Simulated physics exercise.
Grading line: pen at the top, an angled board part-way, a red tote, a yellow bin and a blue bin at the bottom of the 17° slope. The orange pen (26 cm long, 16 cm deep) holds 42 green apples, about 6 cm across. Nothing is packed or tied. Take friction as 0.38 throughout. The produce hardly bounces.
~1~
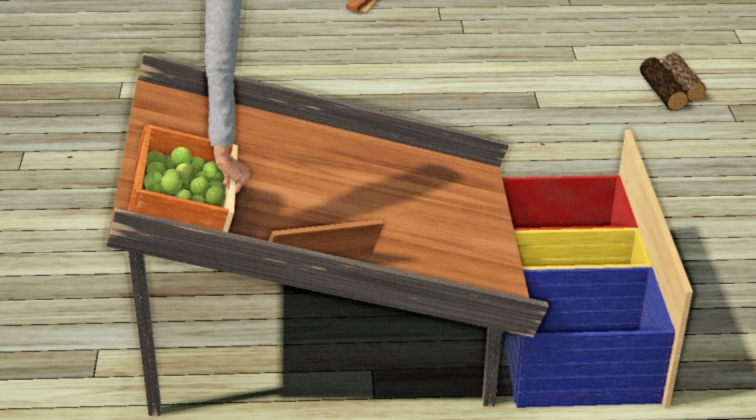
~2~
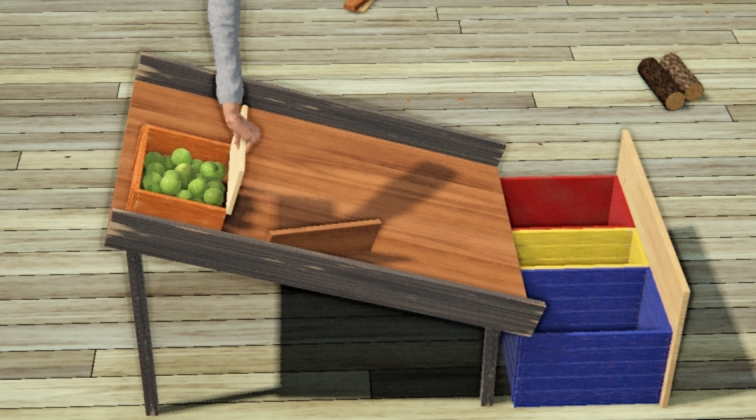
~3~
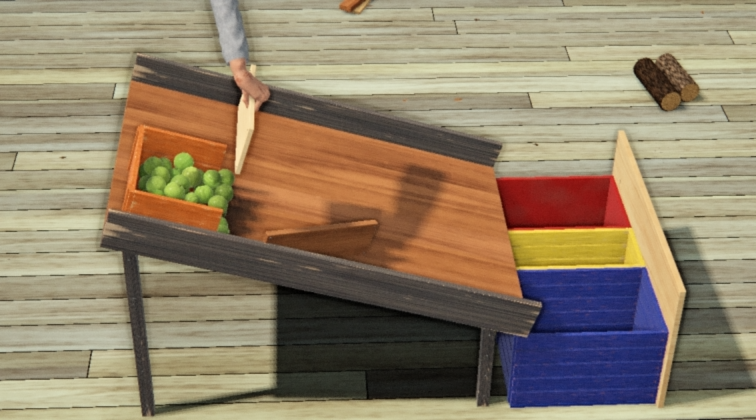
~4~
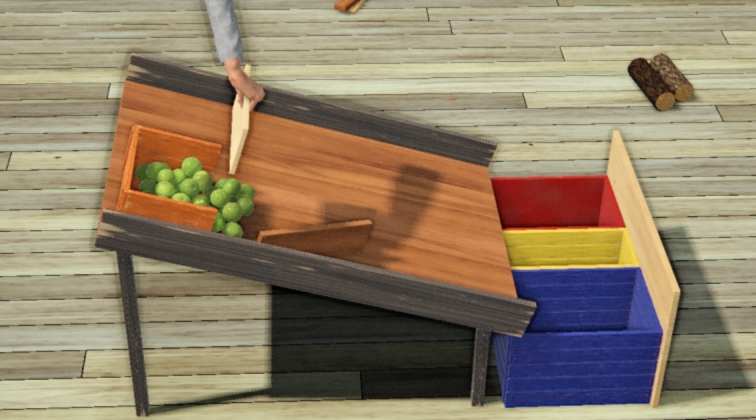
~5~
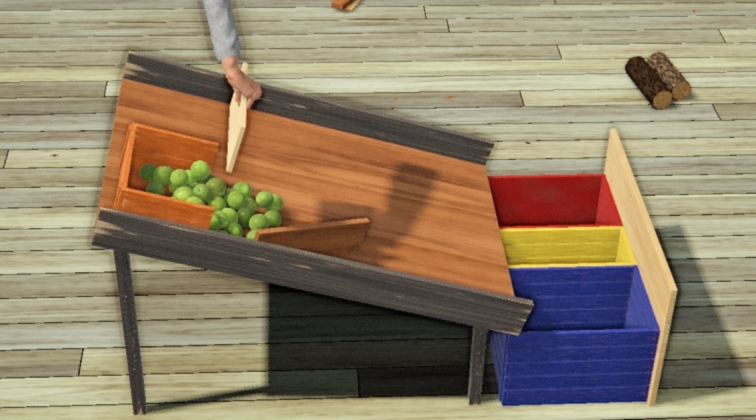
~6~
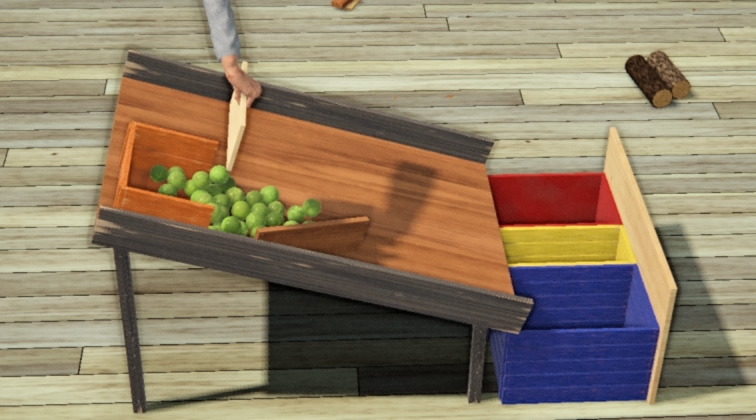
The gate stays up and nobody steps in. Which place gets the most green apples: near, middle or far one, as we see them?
It is the yellow bin, the middle one.
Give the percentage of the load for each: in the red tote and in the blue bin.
Roughly 10 and 5 per cent.
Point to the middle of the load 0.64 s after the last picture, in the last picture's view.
Around (372, 219).
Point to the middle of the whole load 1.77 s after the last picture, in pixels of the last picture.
At about (577, 304).
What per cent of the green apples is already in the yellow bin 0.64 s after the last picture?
About 5 per cent.
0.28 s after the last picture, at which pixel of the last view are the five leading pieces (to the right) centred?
At about (389, 225).
Then, 0.28 s after the last picture, 3 still in the orange pen and 39 on the slope.
Then, 0.64 s after the last picture, 2 in the yellow bin, 37 on the slope and 3 in the air.
Then, 1.13 s after the last picture, 2 in the red tote, 19 in the yellow bin, 1 in the blue bin, 15 on the slope and 5 in the air.
When it is over (1.77 s after the last picture), 4 in the red tote, 36 in the yellow bin and 2 in the blue bin.
